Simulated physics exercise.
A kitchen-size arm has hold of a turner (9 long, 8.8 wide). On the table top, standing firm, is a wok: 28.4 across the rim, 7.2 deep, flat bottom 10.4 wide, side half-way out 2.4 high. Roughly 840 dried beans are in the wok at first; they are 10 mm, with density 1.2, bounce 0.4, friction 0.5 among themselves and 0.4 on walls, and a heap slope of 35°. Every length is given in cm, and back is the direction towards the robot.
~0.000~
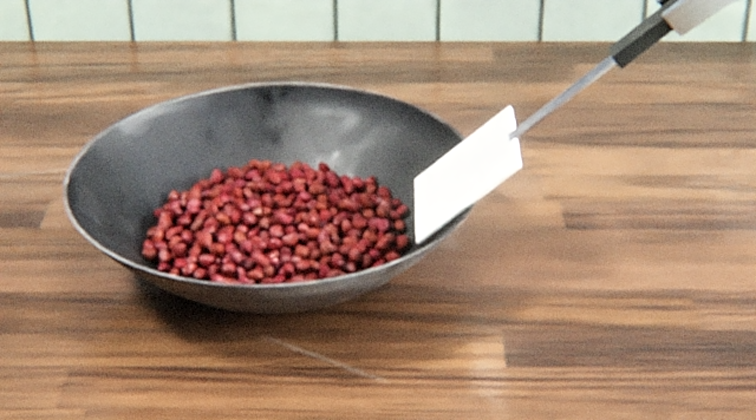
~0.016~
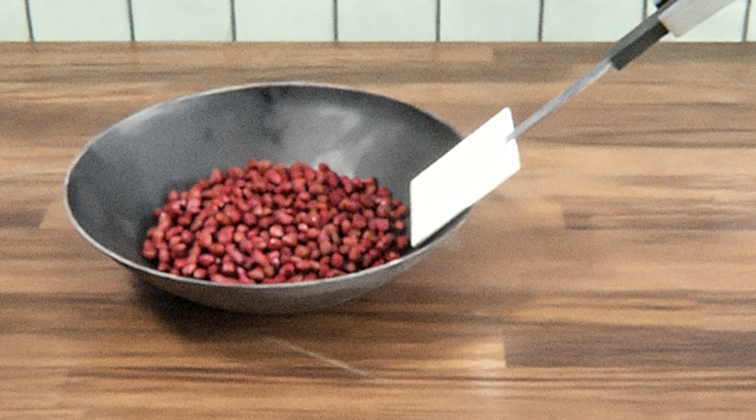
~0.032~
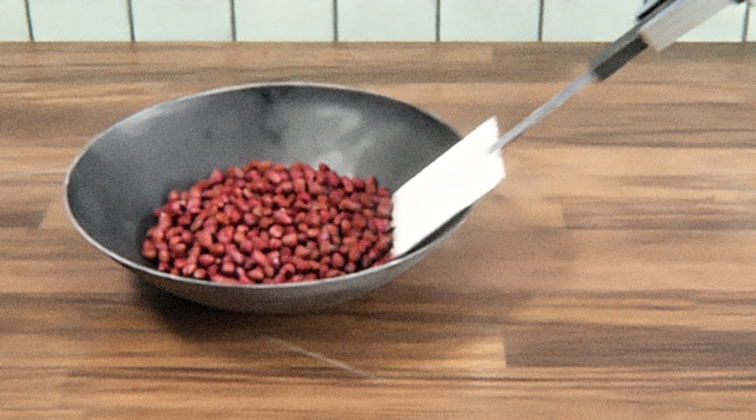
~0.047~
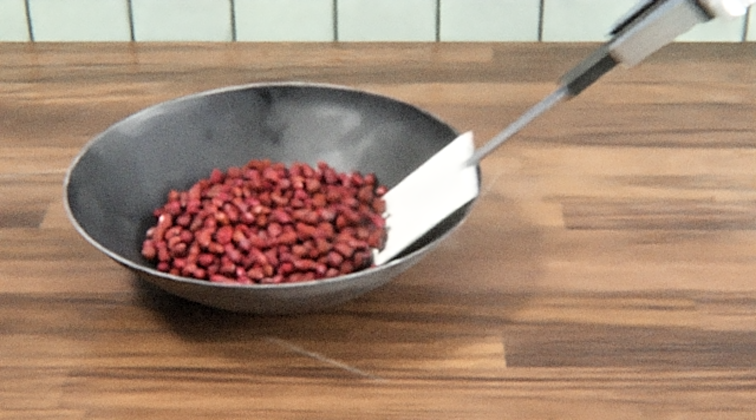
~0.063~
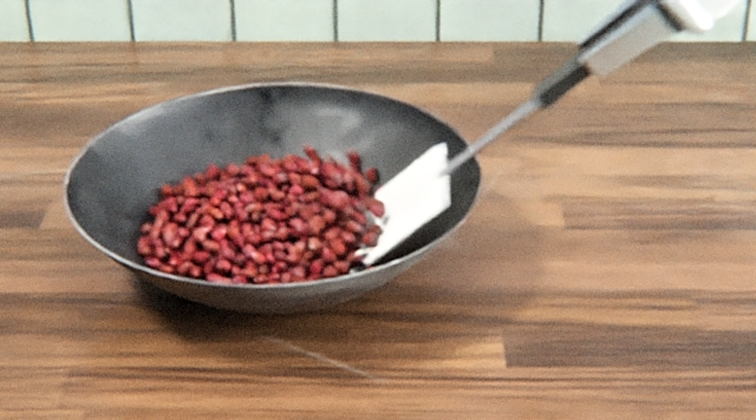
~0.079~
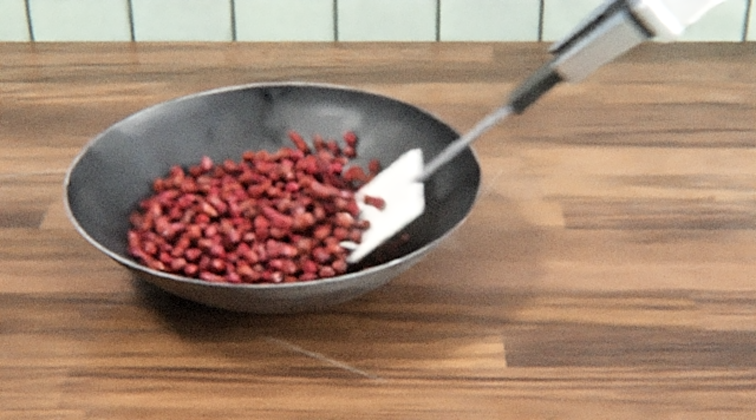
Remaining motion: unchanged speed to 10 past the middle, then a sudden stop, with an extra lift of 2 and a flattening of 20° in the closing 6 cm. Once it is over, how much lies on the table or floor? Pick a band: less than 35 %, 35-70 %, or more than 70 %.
It falls in the band 35-70 %.
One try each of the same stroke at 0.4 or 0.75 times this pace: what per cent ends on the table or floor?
About 20 and 50 per cent.
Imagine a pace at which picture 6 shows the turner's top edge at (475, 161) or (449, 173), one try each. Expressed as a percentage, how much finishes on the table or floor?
Near 15 per cent in the first try and near 40 per cent in the second.
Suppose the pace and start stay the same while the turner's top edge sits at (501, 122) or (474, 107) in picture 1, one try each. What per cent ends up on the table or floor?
About 45 and 50 per cent.
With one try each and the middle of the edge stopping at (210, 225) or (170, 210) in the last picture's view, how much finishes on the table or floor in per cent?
Roughly 0 and 30 per cent.
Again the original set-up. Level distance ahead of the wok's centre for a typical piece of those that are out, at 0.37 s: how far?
Some 24 centimetres ahead.
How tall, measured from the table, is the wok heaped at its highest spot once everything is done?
Height at the end: Around 5.5 cm.
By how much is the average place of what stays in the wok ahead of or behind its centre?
What stays is shifted forward by around 2.5 cm.
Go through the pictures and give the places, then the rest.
The first picture shows the turner top edge at (515, 135), sloping 42°; upper third of the load around (275, 221), from x 150 to 405, top at y 165; 836 in the wok.
The second picture shows the turner top edge at (512, 138), sloping 42°; upper third of the load around (275, 222), from x 150 to 405, top at y 165.
The third picture shows the turner top edge at (495, 149), sloping 42°; upper third of the load around (275, 222), from x 150 to 405, top at y 165.
The fourth picture shows the turner top edge at (469, 164), sloping 42°; upper third of the load around (278, 219), from x 150 to 400, top at y 165.
The fifth picture shows the turner top edge at (442, 174), sloping 42°; upper third of the load around (274, 217), from x 145 to 400, top at y 150.
The sixth picture shows the turner top edge at (417, 180), sloping 42°; upper third of the load around (264, 214), from x 135 to 405, top at y 135; 836 in the wok.
After 0.12 s, sloping 42°, highest piece 9 above the table; 836 in the wok.
After 0.16 s, sloping 37°, highest piece 10 above the table; 836 in the wok.
After 0.37 s, sloping 22°, highest piece 16 above the table; 415 in the wok, 69 on the table or floor, 352 on the blade or in flight.
After 1.42 s, sloping 22°, highest piece 5 above the table; 421 on the table or floor, 415 in the wok.
In the end, 421 on the table or floor, 415 in the wok. That is 50 % on the table or floor.
